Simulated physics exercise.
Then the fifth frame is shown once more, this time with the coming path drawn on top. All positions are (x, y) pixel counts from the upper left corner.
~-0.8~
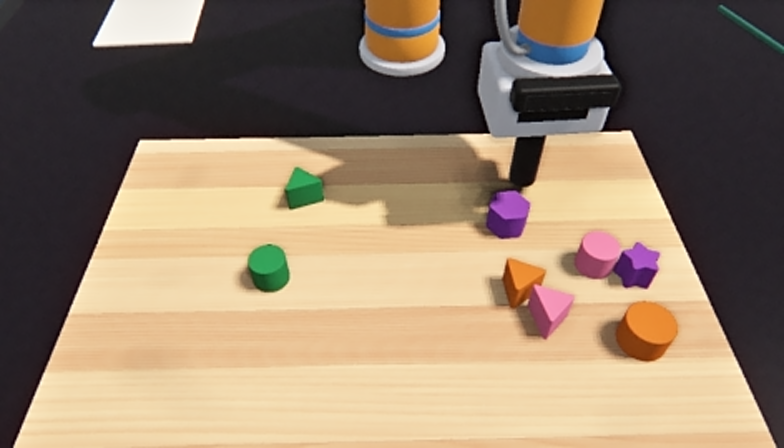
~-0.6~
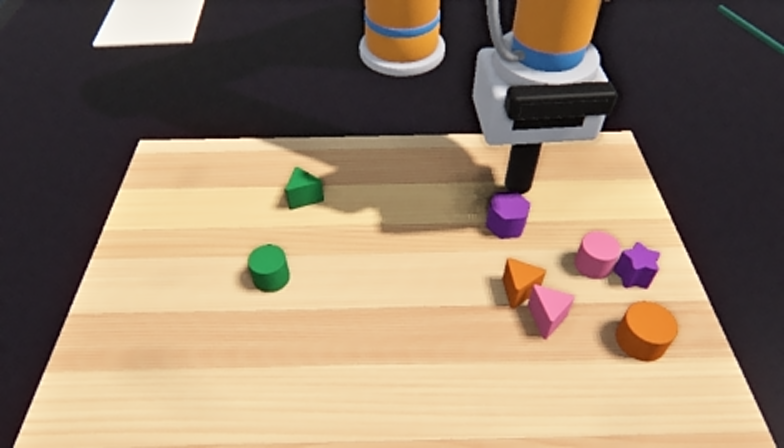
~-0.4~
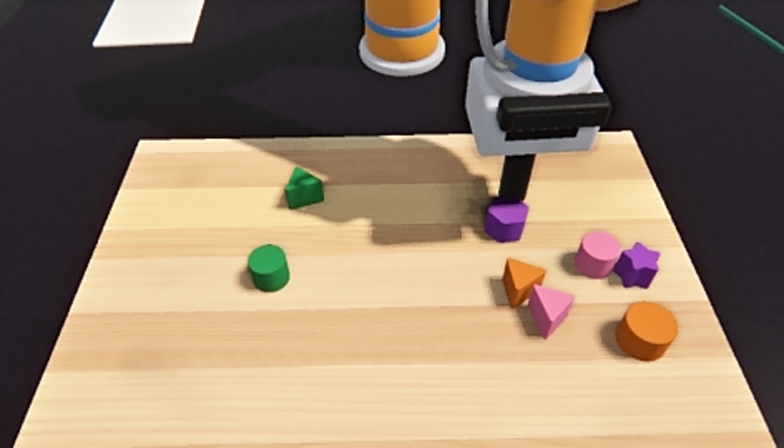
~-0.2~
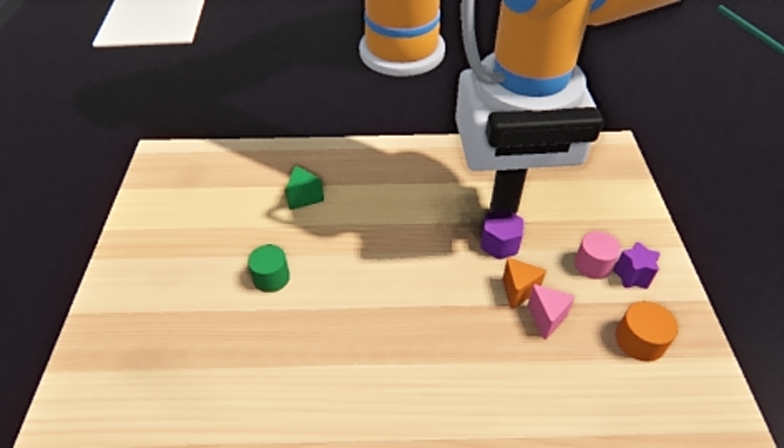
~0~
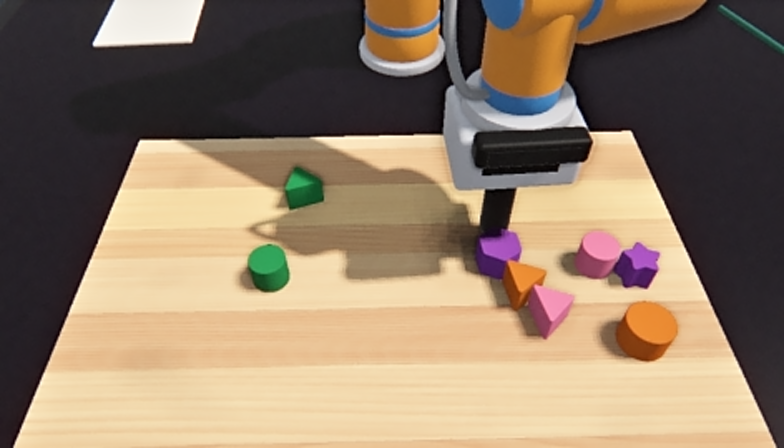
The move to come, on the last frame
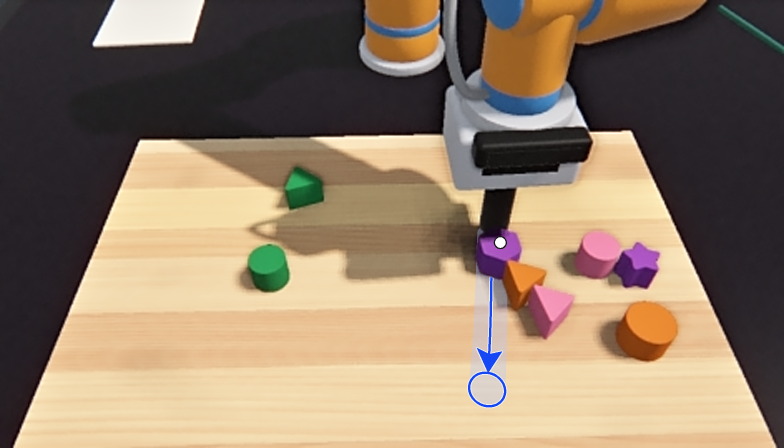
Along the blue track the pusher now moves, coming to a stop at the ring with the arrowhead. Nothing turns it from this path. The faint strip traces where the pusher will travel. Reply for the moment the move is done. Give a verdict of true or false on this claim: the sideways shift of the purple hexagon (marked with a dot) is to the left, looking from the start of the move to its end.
That is false.
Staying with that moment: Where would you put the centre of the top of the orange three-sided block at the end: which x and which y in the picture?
The centre of its top will be at (527, 309).
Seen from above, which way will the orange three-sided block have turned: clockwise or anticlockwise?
Answer: Anticlockwise.
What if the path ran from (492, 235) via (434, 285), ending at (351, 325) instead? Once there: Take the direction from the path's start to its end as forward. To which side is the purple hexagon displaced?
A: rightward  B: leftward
It's B.
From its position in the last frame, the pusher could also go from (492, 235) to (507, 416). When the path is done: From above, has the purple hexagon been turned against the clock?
No.
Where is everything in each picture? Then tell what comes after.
In the first picture, tip of the pusher at (522, 180), middles of tops, purple hexagon at (510, 204), orange three-sided block at (524, 272), pink three-sided block at (553, 300).
In the second picture, pusher at (518, 186), nothing pushed.
In the third picture, pusher at (512, 196), purple hexagon at (509, 208).
In the fourth picture, pusher at (504, 210), purple hexagon at (504, 223).
In the fifth picture, pusher at (494, 227), purple hexagon at (500, 243), orange three-sided block at (525, 274), pink three-sided block at (553, 300).
The line goes from (492, 235) to (487, 389); the dot is on the purple hexagon.
What follows on the original path. One third of the way, pusher at (493, 272); purple hexagon at (491, 292), turned 20° clockwise; orange three-sided block at (526, 305), turned 85° anticlockwise; pink three-sided block at (559, 303).
Two thirds of the way, pusher at (492, 324); purple hexagon at (475, 343), turned 55° clockwise; orange three-sided block at (527, 309), turned 95° anticlockwise; pink three-sided block at (560, 303).
At the end, pusher at (489, 382); purple hexagon at (450, 382), turned 125° clockwise; orange three-sided block at (527, 309), turned 100° anticlockwise; pink three-sided block at (560, 303).
